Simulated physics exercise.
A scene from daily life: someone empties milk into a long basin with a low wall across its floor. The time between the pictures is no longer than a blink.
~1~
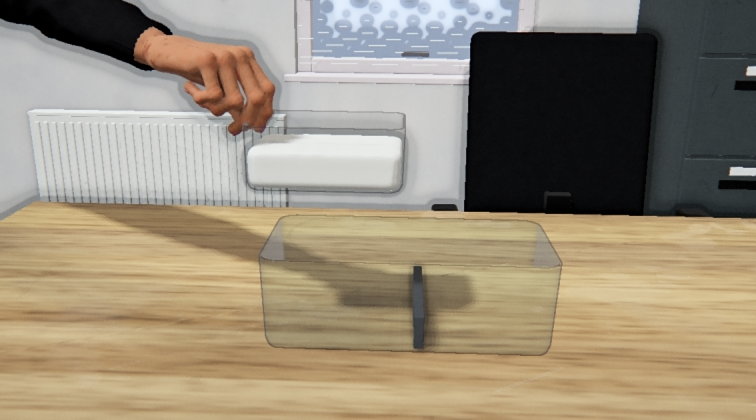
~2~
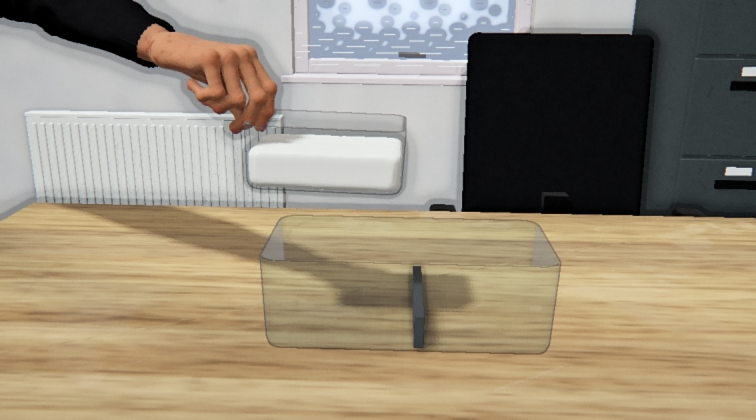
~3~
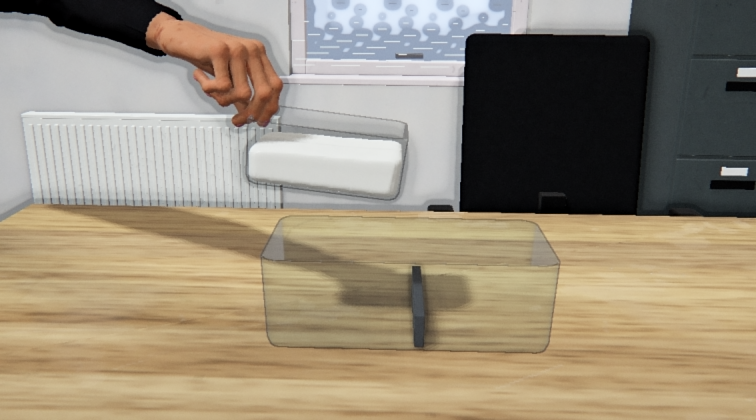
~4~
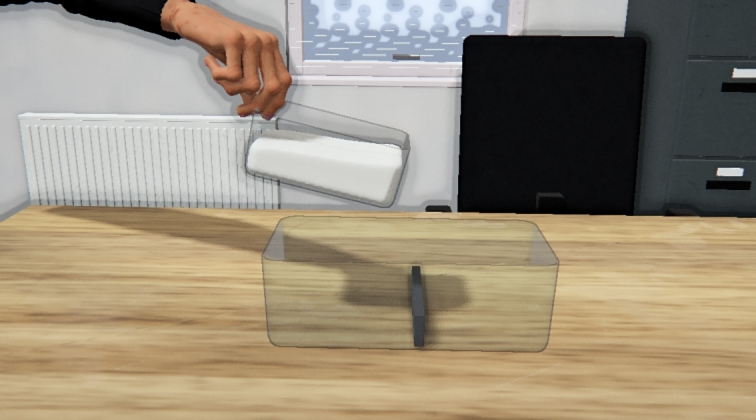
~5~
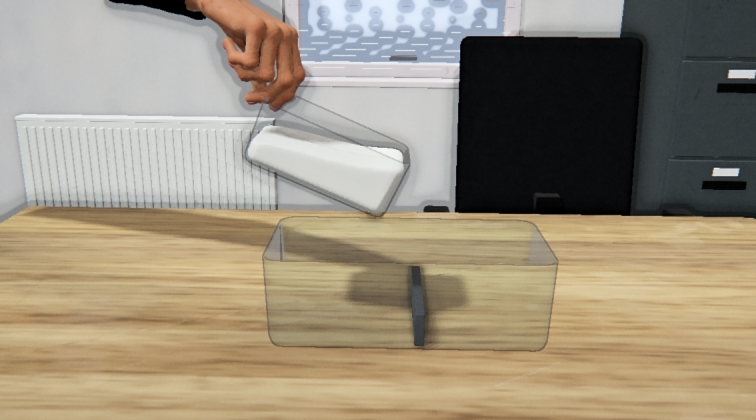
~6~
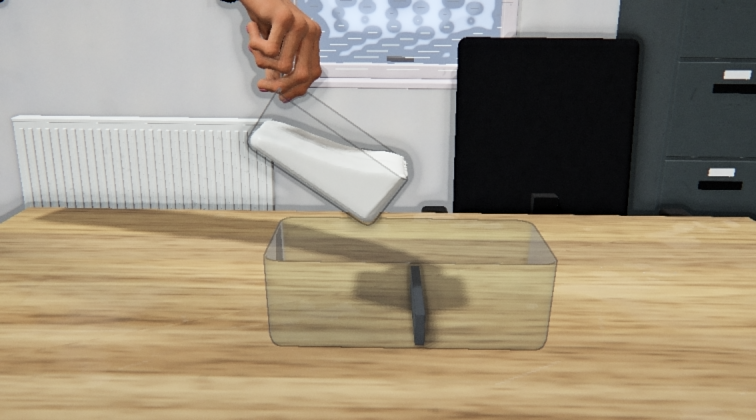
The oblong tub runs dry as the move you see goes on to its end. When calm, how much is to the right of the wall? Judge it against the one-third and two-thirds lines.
Sits mid-range.
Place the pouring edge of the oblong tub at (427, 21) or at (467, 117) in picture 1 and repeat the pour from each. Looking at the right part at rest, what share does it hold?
In turn 75 % and 80 %.
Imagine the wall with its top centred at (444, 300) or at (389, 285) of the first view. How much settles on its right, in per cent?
About 25 % and 80 %.
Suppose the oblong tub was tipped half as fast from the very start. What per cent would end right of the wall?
It comes to some 65 per cent.
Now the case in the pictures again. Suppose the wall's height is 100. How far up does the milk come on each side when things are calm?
30 per cent for the left part, 40 for the right.
A moment on, the tilt is 96° and 16 per cent is still to pour, 18 is left of the wall and 37 right of it.
Next, the tilt is 99° and 5 per cent is still to pour, 31 is left of the wall and 54 right of it.
Then the tilt is 99° and 2 per cent is still to pour, 37 is left of the wall and 55 right of it.
Later the tilt is 99° and 0 per cent is still to pour, 44 is left of the wall and 53 right of it.
At rest 46 per cent lies left of the wall, 52 right of it and 2 outside.
